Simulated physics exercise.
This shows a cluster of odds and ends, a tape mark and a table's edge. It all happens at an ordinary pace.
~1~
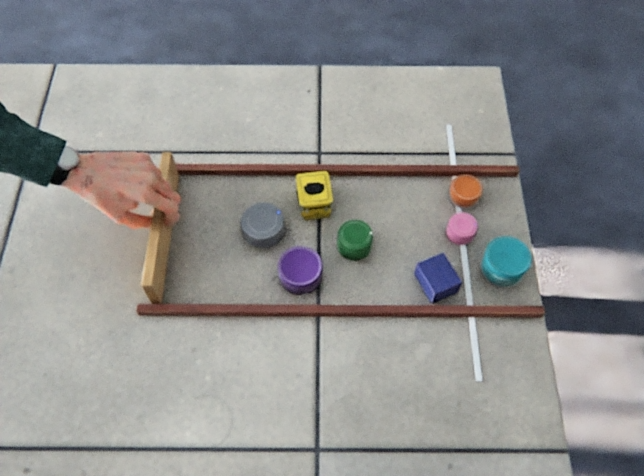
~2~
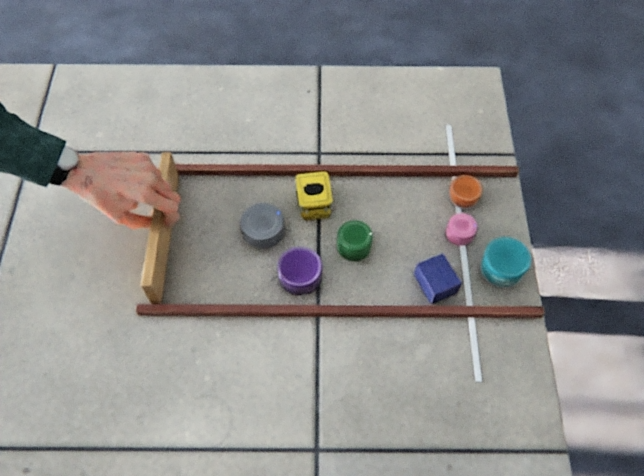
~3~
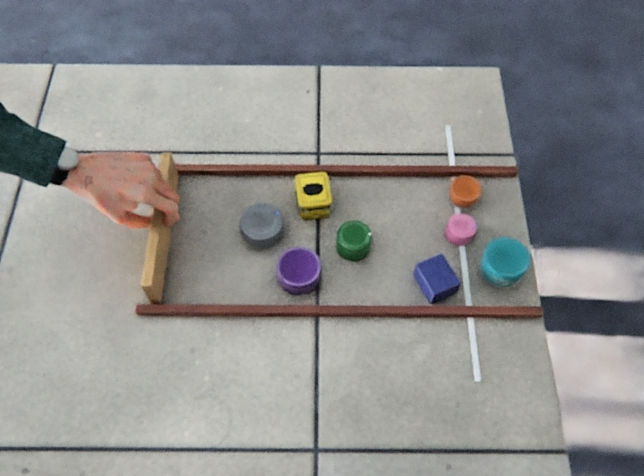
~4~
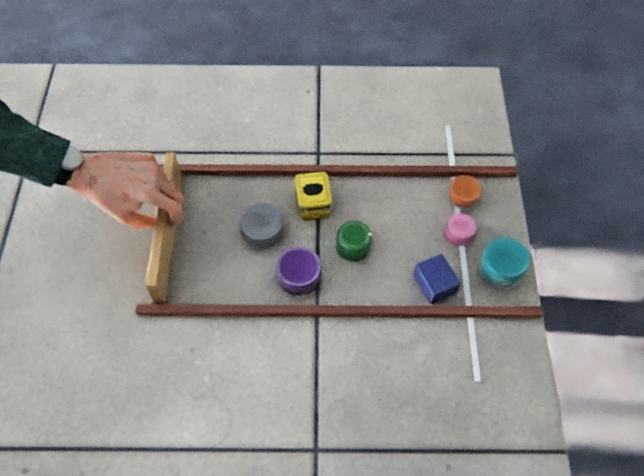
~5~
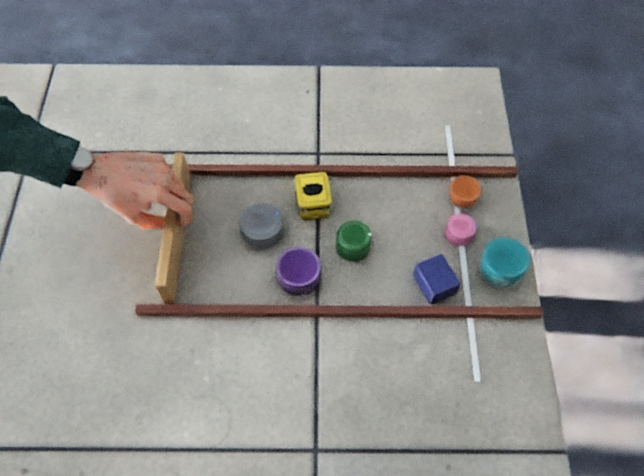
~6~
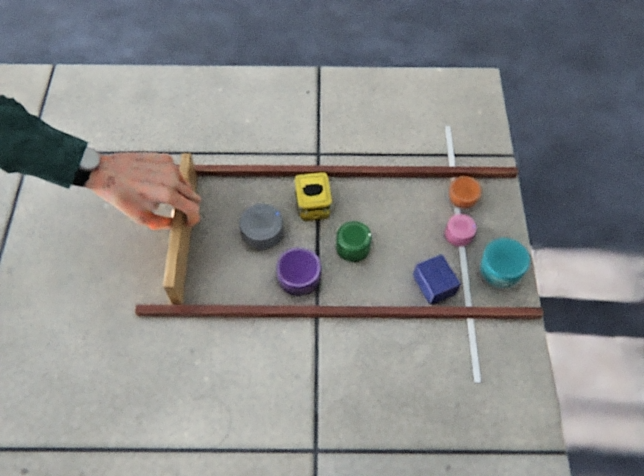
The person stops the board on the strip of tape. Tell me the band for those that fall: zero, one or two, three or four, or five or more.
Outcome: The number that fall off is one or two.
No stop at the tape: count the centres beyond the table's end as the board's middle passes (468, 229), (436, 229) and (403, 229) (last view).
Place by place, 1, 0 and 0.
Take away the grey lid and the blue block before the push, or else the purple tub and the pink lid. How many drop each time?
0 in the first case, 0 in the second.
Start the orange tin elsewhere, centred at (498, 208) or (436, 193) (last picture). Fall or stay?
In turn it stays on; does not fall.
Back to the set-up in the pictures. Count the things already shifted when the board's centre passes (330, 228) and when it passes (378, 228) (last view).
The counts are 4 and 5.
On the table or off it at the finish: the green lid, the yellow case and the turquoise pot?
The green lid survives, the yellow case stays on, the turquoise pot tumbles off.
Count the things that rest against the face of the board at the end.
In contact: 3.
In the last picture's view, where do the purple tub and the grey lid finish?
The purple tub at (489, 273), the grey lid at (482, 225).
Early on, none off yet; turquoise pot at rest near (504, 264); orange tin at rest near (464, 193); pink lid at rest near (461, 230).
A while later, none off yet; turquoise pot travelled a little near (516, 261); orange tin moving near (470, 194); pink lid travelled a little near (474, 224).
Finally, the number that fall off is one or two; lost, turquoise pot.
